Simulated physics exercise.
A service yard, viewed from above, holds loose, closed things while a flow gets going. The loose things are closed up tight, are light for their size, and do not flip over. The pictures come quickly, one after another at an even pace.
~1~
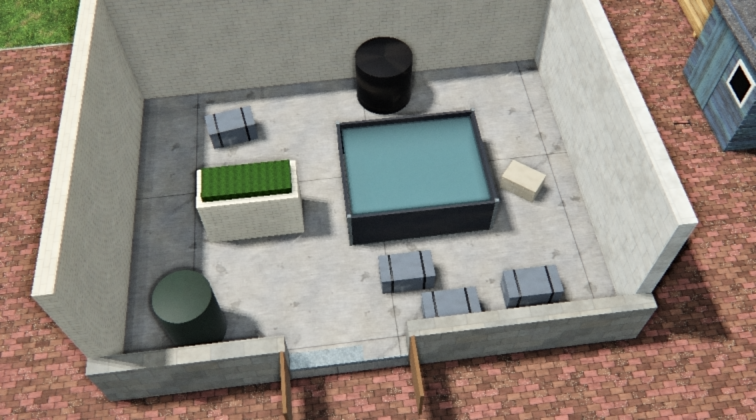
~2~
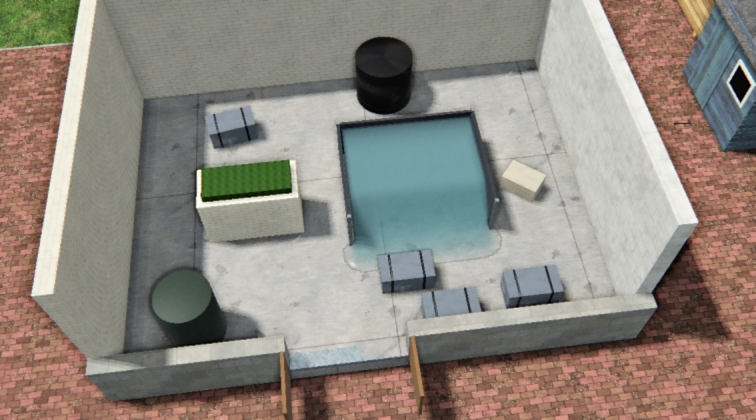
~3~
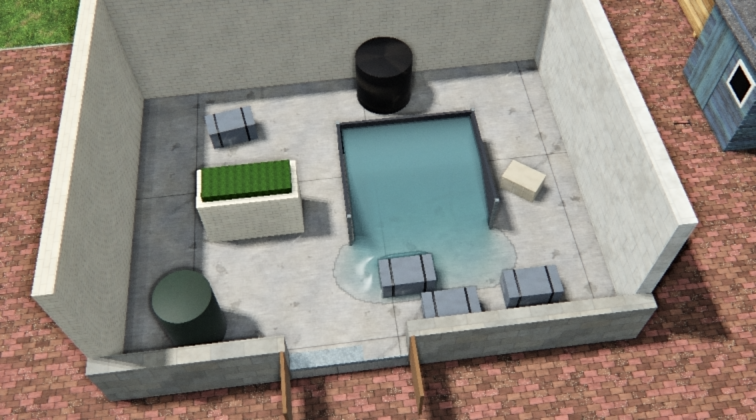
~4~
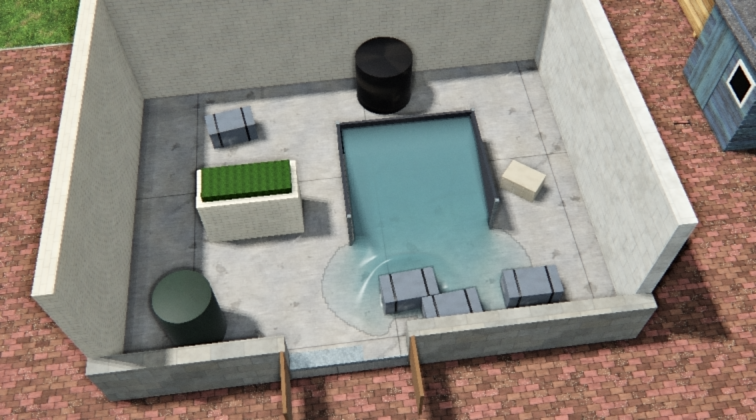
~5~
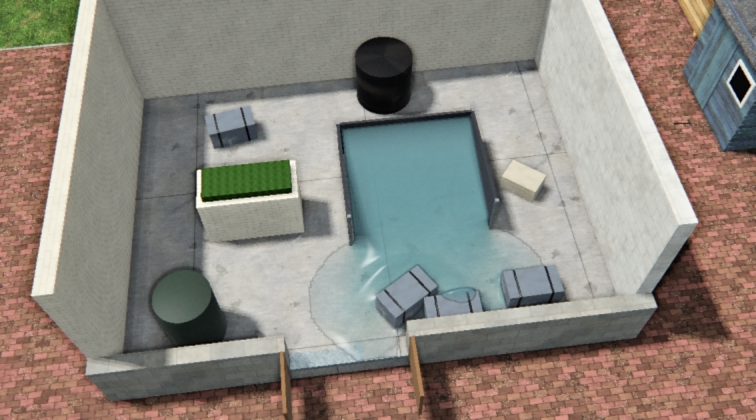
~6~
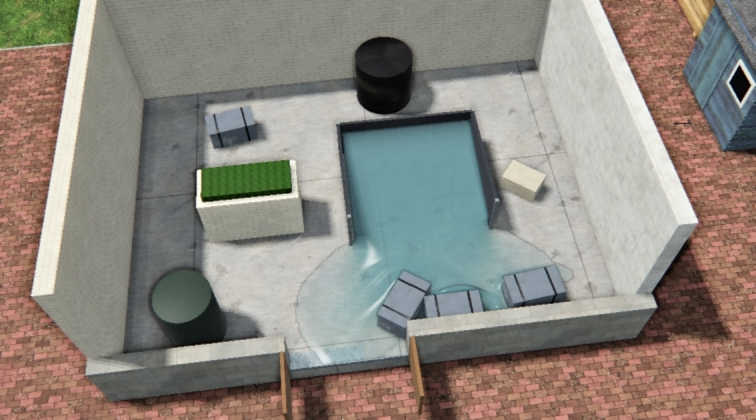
Water spread from the open front of a dark-sided tank across the walled yard's floor, then pushed the nearest grey trunk toward the front wall and turned it, while the two beside it barely shifted.
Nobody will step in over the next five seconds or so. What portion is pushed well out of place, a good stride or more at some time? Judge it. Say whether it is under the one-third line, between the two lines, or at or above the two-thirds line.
It climbs to two thirds.
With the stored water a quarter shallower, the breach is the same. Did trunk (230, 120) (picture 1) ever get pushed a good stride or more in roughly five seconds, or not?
Regarding the one you named: Never got there.
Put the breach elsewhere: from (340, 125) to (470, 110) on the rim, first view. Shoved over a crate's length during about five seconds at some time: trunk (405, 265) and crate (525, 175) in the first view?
Travelled less, then travelled at least that.
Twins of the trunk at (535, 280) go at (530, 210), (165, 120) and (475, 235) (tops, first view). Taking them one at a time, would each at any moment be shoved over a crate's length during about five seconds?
Shoved clear, stays put, shoved clear.
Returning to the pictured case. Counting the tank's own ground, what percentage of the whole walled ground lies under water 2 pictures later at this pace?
Something close to 30 per cent.
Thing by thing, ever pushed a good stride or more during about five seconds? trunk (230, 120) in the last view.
My reading: Not displaced that much.
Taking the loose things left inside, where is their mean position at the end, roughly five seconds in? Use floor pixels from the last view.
Their centre sits close to (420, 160) on the floor of the last picture.
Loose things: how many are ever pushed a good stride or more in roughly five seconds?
Count: 4.
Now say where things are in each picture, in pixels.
In the first frame, a trunk at (407, 266) rests on the ground; a trunk at (452, 303), on the bottom; 0 of 5 have shifted.
In the second frame, a trunk at (407, 266) rests on the ground; a trunk at (452, 303) rests on the ground; 0 of 5 have shifted.
In the third frame, a trunk at (407, 270) rests on the ground, close to its start; a trunk at (452, 303), on the bottom; 1 of 5 have shifted.
In the fourth frame, a trunk at (409, 285) rests on the ground, a stride from its start; a trunk at (453, 306) rests on the ground, close to its start; 1 of 5 have shifted.
In the fifth frame, a trunk at (407, 291), on the bottom, a stride from its start; a trunk at (454, 308), on the bottom, close to its start; 2 of 5 have shifted.
In the sixth frame, a trunk at (404, 299), on the bottom, a stride from its start; a trunk at (454, 307) rests on the ground, close to its start; 3 of 5 have shifted.
A moment on, 1 of 5 are well off their spots; 2 afloat.
Next, 2 of 5 are well off their spots; 2 afloat.
Later, 3 of 5 are well off their spots; 2 afloat.
In the end, 4 of 5 are well off their spots, and 4 have been at some point; 2 afloat.
